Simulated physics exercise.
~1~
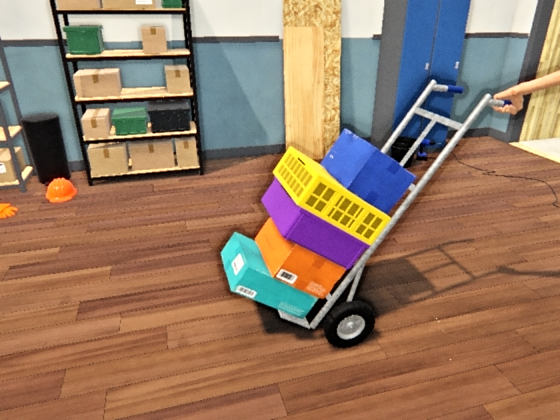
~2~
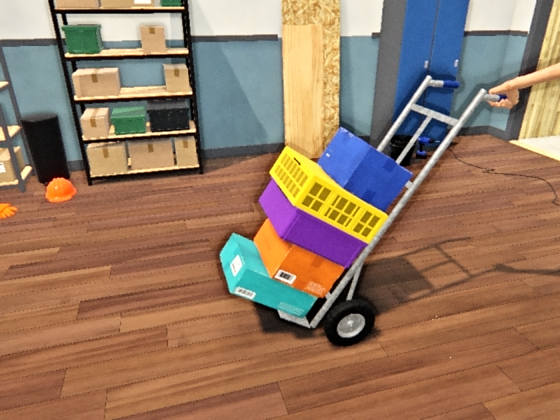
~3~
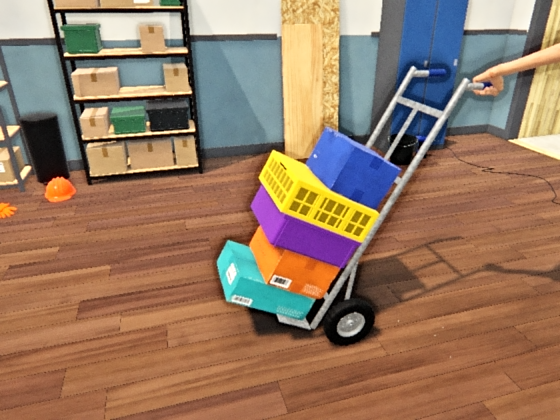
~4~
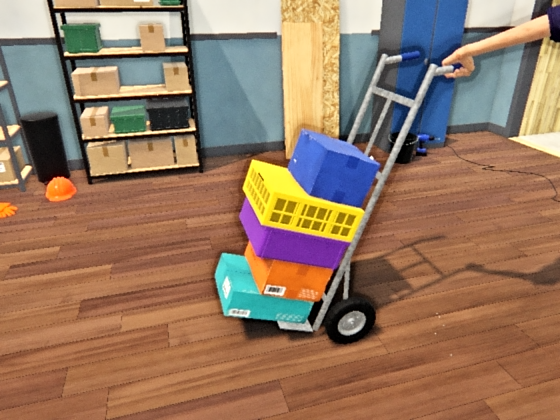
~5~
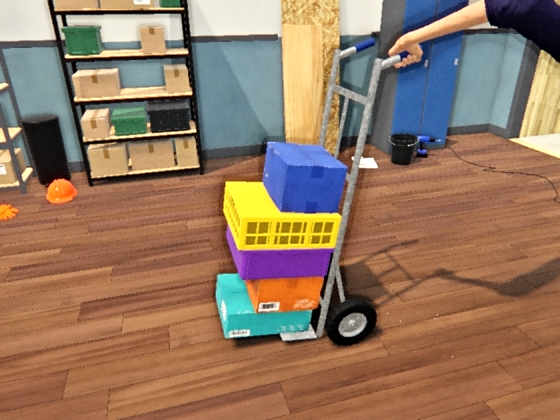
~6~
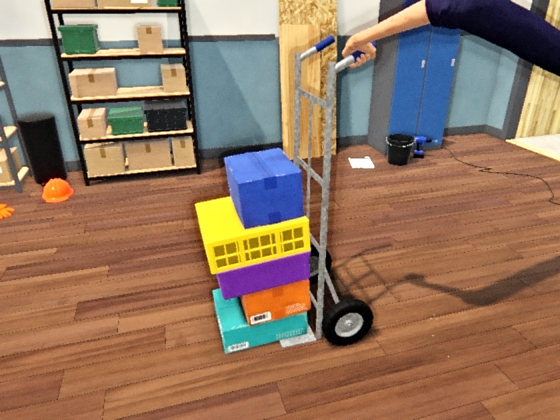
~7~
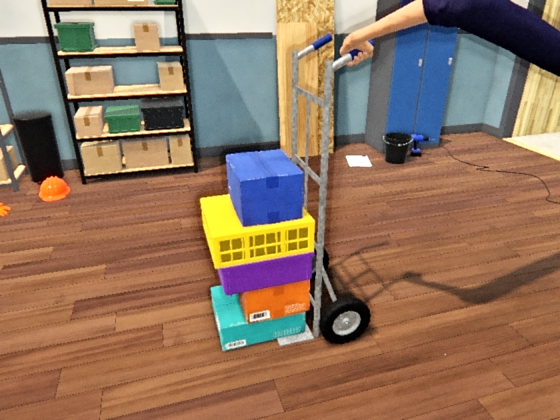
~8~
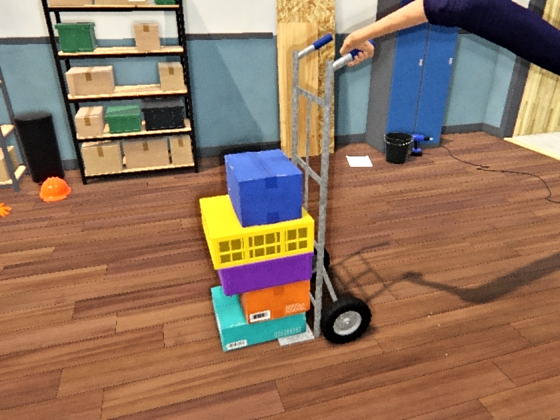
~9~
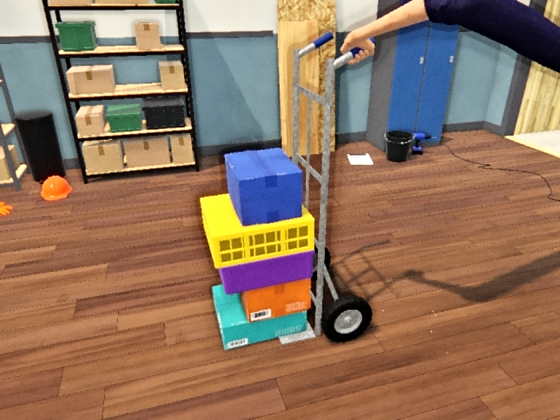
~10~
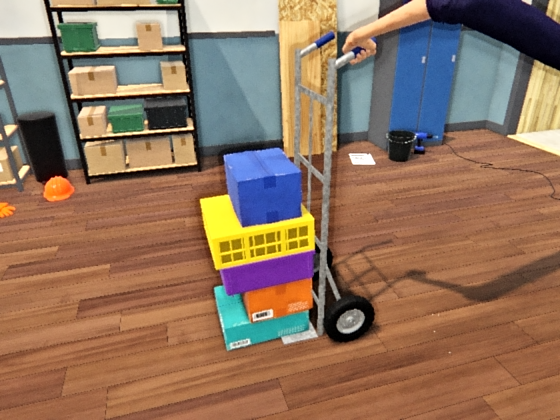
To begin with, a hand truck leans back on a wooden floor, loaded with a turquoise parcel, an orange box, a purple tote, a yellow crate and a blue box on top. A hand at the right grips its handle. The arm pushes the handle up and to the left, swinging the truck and its tilted stack steadily toward upright. The truck comes to a stop standing straight, and the upper pieces rock slightly, then settle. Finally, the hand still holds the handle, and all five pieces remain stacked, with nothing toppled.
